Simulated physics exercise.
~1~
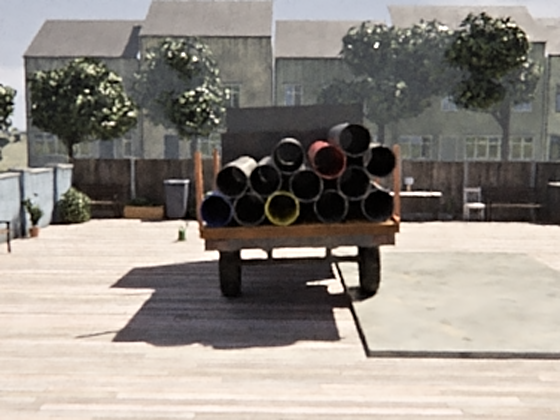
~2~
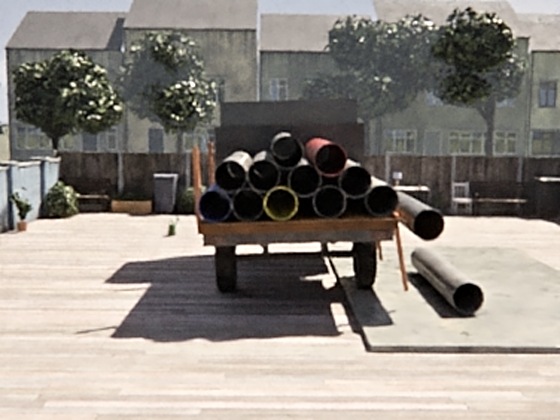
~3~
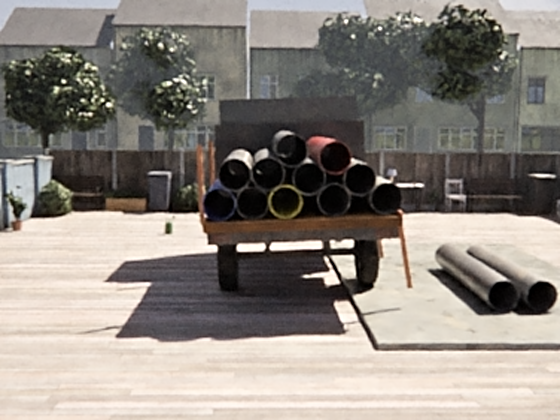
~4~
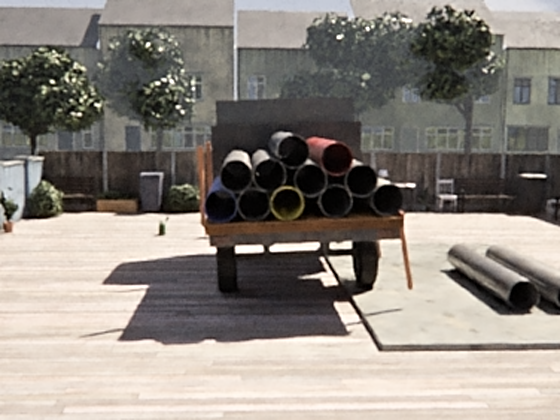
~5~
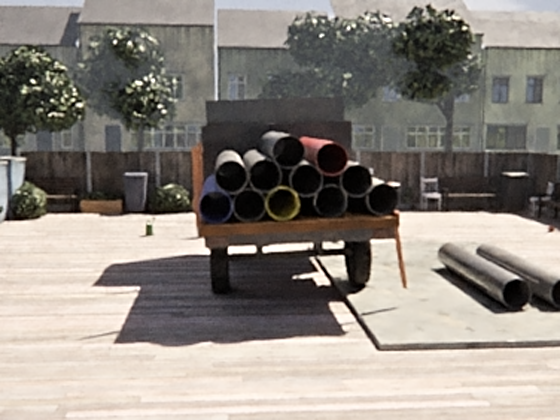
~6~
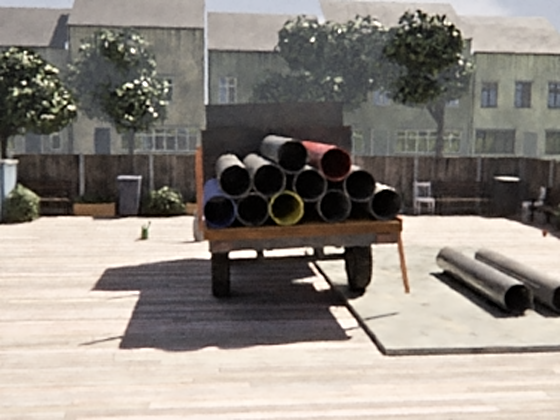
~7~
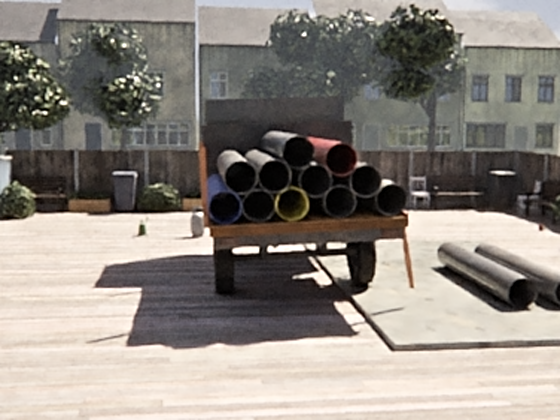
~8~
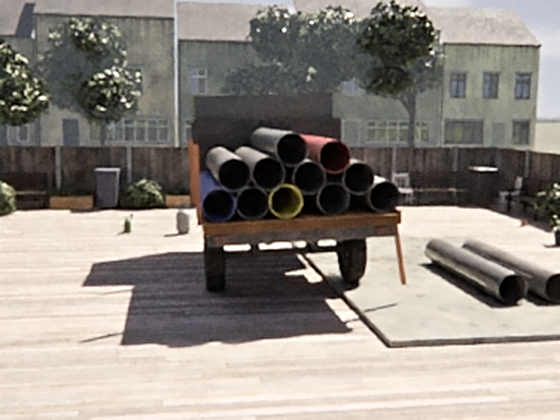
Two dark pipes roll off the right side of a parked flatbed and rest beside it.
